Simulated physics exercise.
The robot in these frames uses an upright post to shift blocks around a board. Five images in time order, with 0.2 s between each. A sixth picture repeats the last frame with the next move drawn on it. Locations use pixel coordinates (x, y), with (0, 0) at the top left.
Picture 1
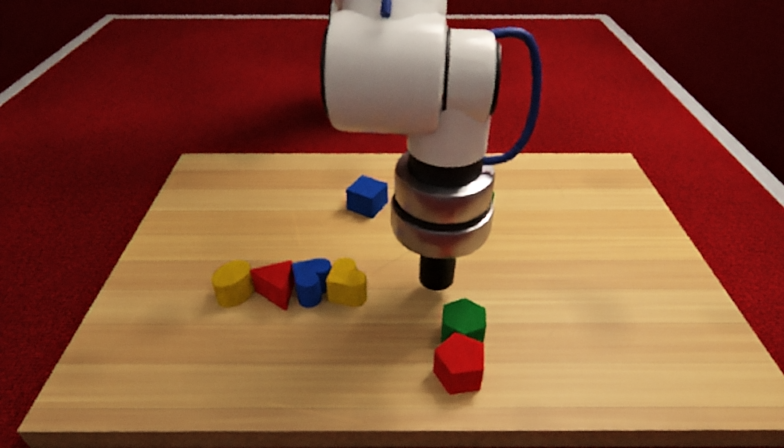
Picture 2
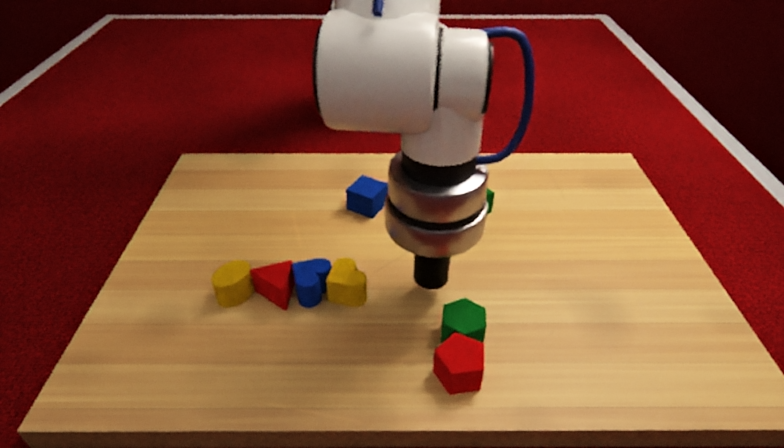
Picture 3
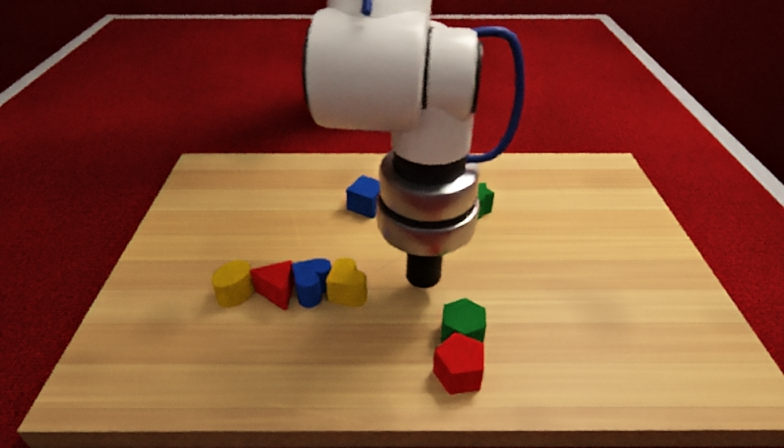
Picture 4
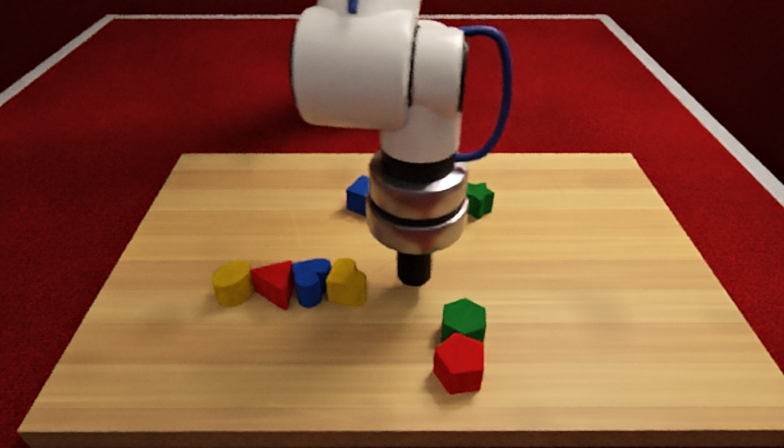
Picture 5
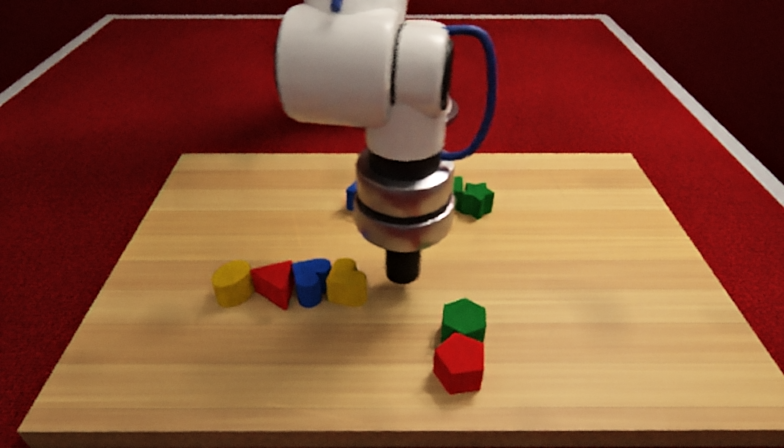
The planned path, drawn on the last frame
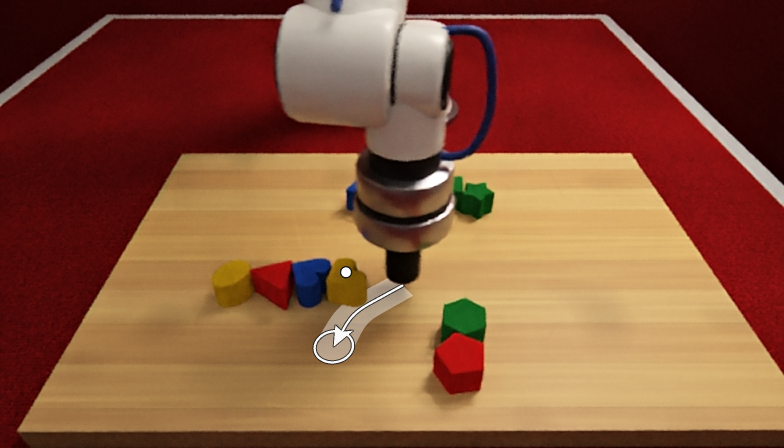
The clip shows a robot arm with a dark upright post moving a short way left above a wooden board, gradually revealing green blocks behind it, while the yellow, red, blue and green blocks all stay still.
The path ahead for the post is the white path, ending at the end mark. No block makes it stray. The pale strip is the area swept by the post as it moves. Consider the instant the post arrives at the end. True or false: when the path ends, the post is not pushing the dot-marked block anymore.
This is true.
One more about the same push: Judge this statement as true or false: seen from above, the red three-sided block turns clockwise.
False - the claim does not hold.
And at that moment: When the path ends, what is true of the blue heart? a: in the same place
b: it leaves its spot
Correct choice: B.
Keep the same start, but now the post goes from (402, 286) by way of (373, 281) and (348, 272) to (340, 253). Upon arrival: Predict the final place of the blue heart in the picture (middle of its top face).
Located at (290, 272).
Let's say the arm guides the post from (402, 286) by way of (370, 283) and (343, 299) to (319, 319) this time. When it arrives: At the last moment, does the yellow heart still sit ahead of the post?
The answer is yes.
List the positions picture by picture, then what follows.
In the first frame, post's lower end at (436, 279); red three-sided block at (274, 272); blue heart at (310, 270); yellow heart at (346, 272); green six-sided block at (465, 315).
In the second frame, post at (431, 278); blocks still.
In the third frame, post at (423, 276); blocks still.
In the fourth frame, post at (414, 274); blocks still.
In the fifth frame, post at (403, 272); red three-sided block at (274, 272); blue heart at (310, 270); yellow heart at (346, 272); green six-sided block at (465, 315).
Drawn move, from (402, 286) by way of (375, 300) and (350, 319) to (334, 346); the dot is on the yellow heart.
What follows on the original path. One third of the way, post at (374, 288); blue heart at (307, 268); yellow heart at (339, 272), turned 20° clockwise.
Two thirds of the way, post at (349, 306); red three-sided block at (272, 271), turned 20° anticlockwise; blue heart at (302, 265); yellow heart at (328, 278), turned 70° clockwise.
At the end, post at (332, 333); red three-sided block at (272, 271), turned 20° anticlockwise; blue heart at (302, 265); yellow heart at (328, 278), turned 70° clockwise; green six-sided block still.
